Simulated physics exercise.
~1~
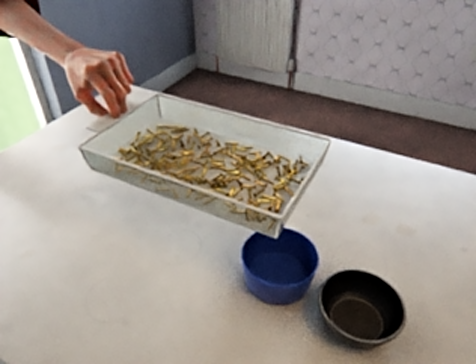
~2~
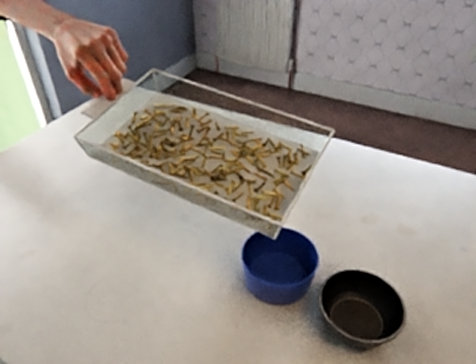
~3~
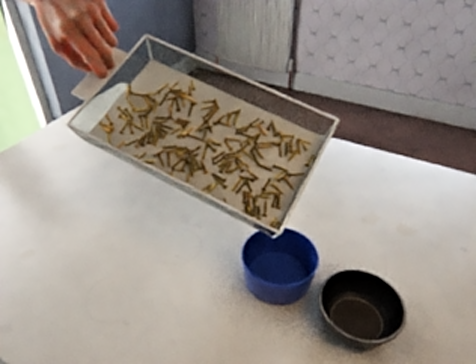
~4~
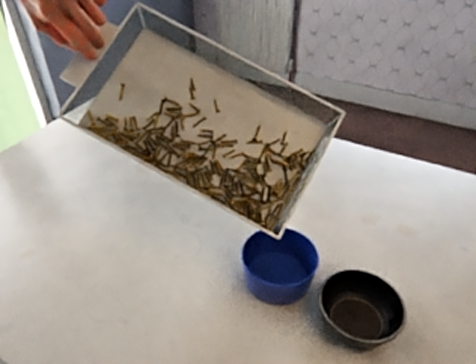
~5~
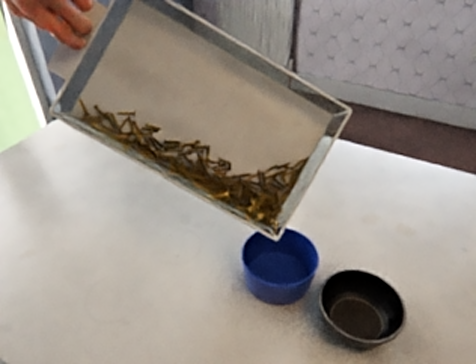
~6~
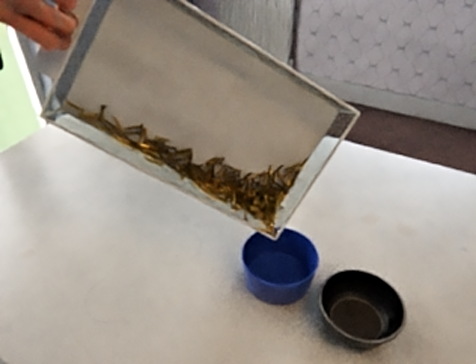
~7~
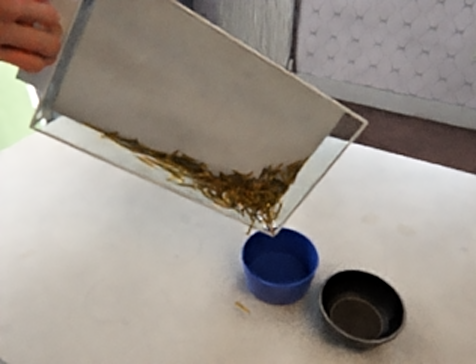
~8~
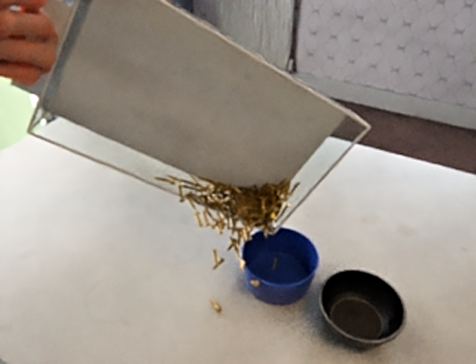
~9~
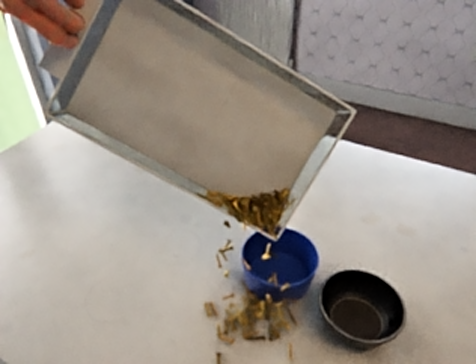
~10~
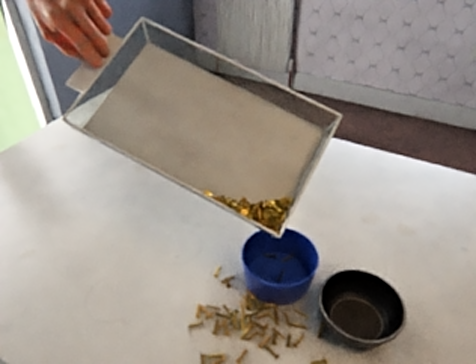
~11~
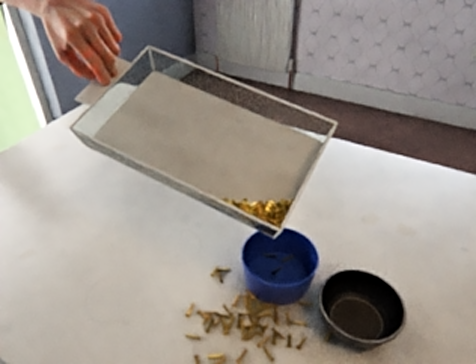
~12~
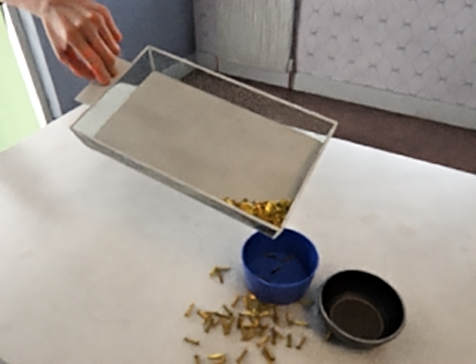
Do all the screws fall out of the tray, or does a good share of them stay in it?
A good share of the screws stays in the tray, gathered in its lower corner. Many others end up scattered on the table, with only a few in the blue dish and none in the black bowl.
